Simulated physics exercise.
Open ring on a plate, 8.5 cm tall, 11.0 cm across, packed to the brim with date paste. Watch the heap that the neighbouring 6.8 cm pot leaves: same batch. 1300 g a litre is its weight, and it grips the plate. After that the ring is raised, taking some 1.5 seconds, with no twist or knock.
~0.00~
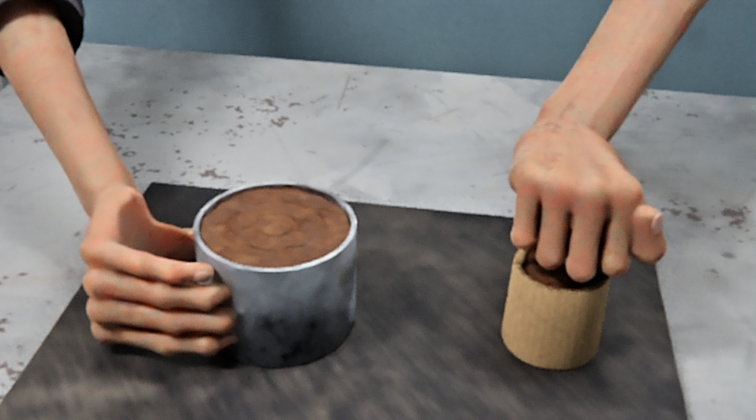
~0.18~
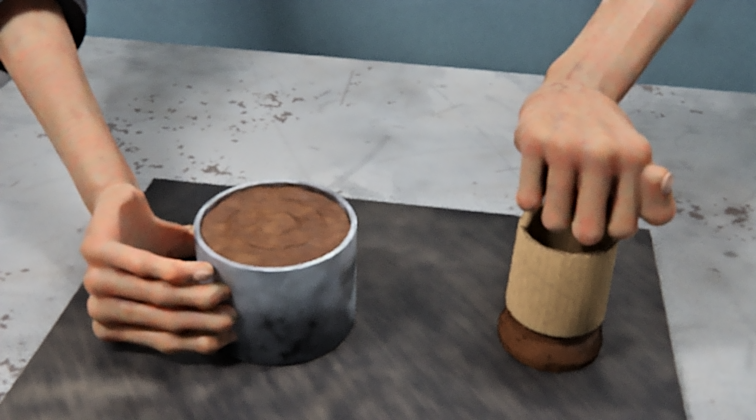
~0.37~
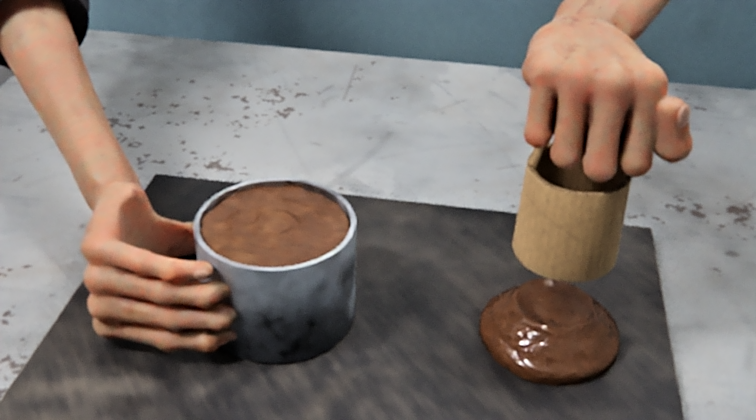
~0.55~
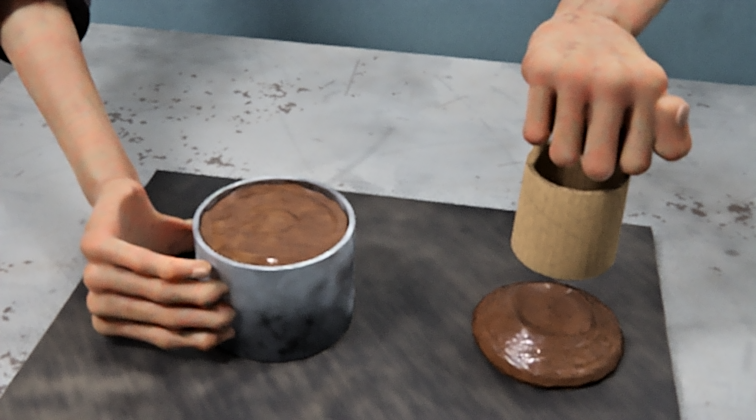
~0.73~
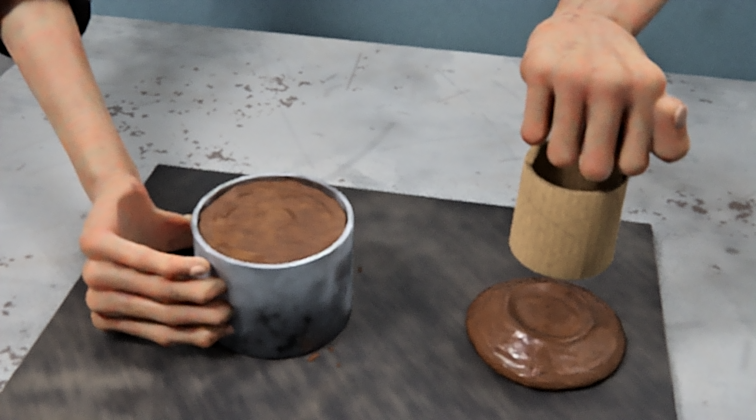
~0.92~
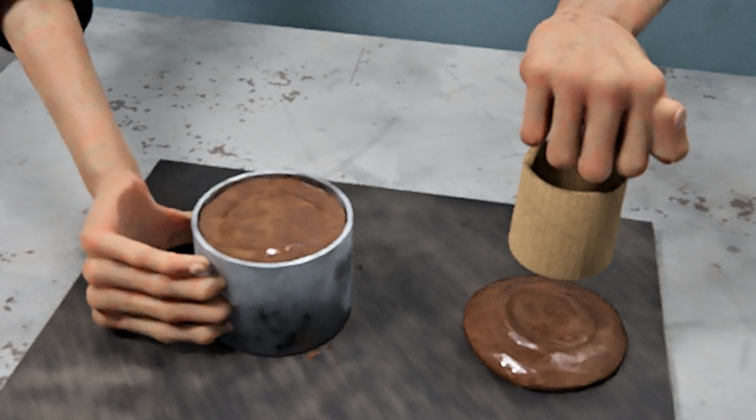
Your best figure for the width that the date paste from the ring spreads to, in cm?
I'd say close to 23.1 cm.
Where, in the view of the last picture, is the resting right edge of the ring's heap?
About pixel (423, 311).
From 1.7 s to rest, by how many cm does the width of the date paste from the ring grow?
I'd say about 3.5 cm.
After 1.3 s, the ring is up 2.1 cm; the date paste has come down 0.7 cm to 7.8 cm and is 14 cm wide.
After 1.7 s, the ring is up 5.6 cm; the date paste has come down 4.4 cm to 4.1 cm and is 20 cm wide.
After 2.0 s, the ring is up 8.3 cm; the date paste has come down 5.2 cm to 3.3 cm and is 22 cm wide.
After 2.5 s, the ring is clear; the date paste has come down 5.4 cm to 3.1 cm and is 23 cm wide.
After 3.6 s, at rest, the ring is clear; the date paste has come down 5.5 cm to 3.0 cm and is 23 cm wide.
